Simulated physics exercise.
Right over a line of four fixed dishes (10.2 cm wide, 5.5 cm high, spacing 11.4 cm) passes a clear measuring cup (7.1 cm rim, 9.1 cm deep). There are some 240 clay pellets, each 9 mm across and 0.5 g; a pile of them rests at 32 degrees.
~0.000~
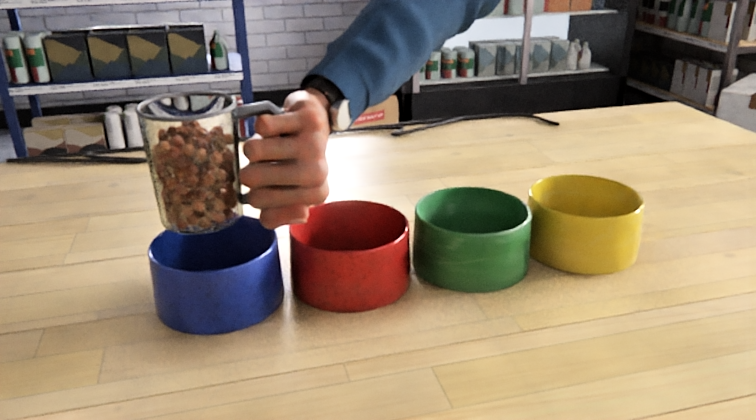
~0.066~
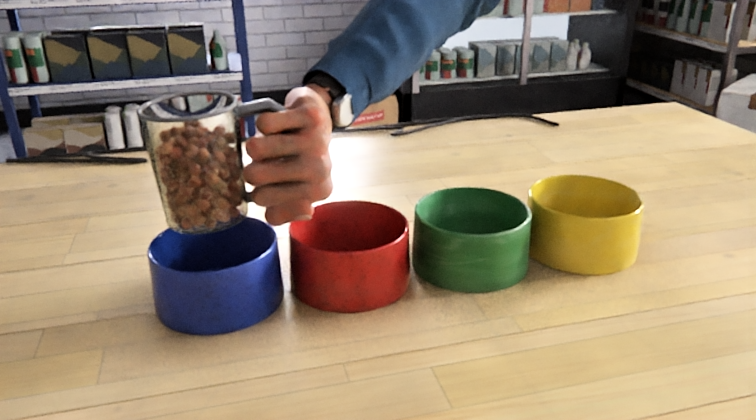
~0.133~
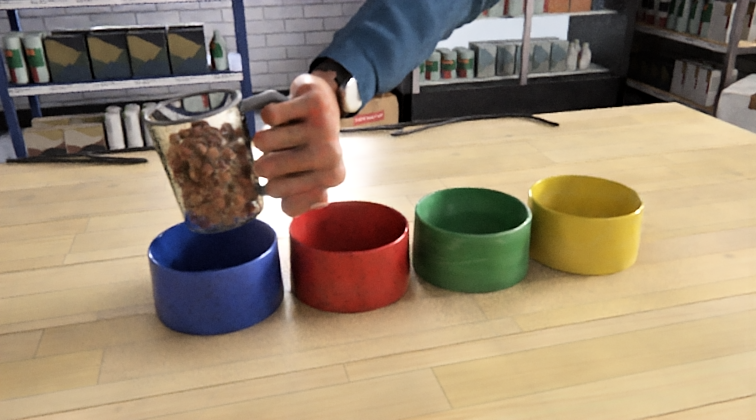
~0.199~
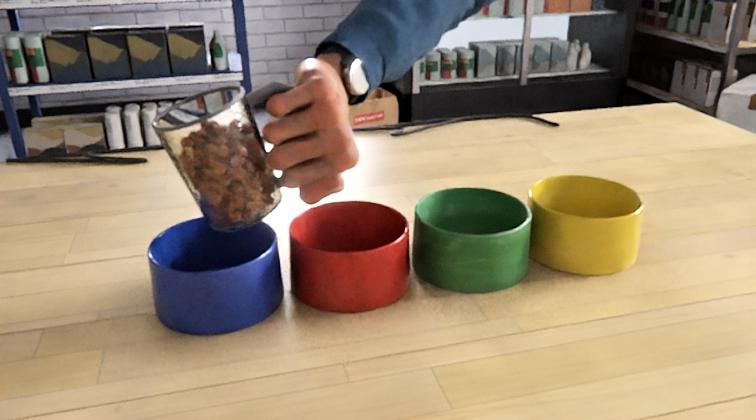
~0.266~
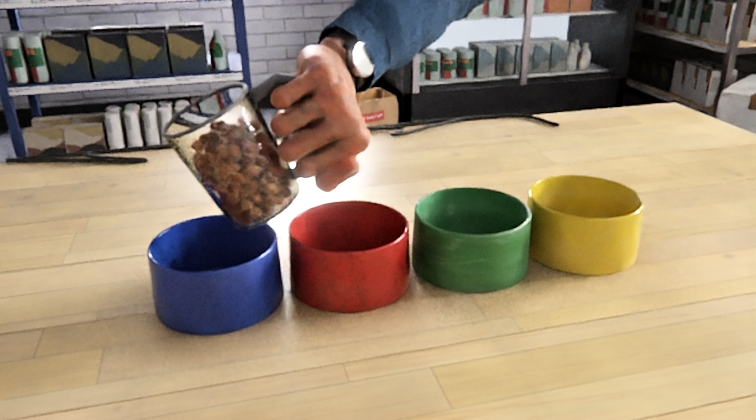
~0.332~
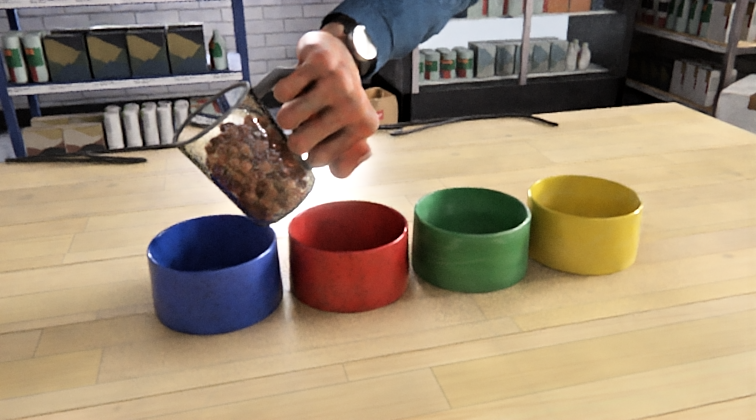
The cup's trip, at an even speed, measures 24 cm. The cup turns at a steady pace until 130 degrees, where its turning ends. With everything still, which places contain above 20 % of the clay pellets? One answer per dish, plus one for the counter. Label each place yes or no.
Red: Yes. Blue: No. Green: No. Yellow: No. Counter: No.
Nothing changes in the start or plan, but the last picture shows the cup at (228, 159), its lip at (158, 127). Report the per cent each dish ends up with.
Red 100; blue 0; green 0; yellow 0.
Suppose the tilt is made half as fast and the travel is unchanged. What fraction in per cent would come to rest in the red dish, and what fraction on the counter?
The red dish 0, the counter 10.
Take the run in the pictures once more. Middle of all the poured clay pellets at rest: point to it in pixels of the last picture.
After settling, the middle sits near (355, 259).
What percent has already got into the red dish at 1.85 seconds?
100 %.
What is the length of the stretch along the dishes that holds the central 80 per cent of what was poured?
About 6 cm.
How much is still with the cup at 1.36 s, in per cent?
About 0 per cent.
Then, at 0.95 s, tilt 108 degrees; cup holds 95 %, red 5 %.
After 1.36 s, tilt 130 degrees; cup holds 0 %, red 100 %.
After 1.85 s, tilt 130 degrees; cup holds 0 %, red 100 %.
In the end, at 2.2 s, red 100 %, blue 0 %, green 0 %, yellow 0 %, counter 0 %.
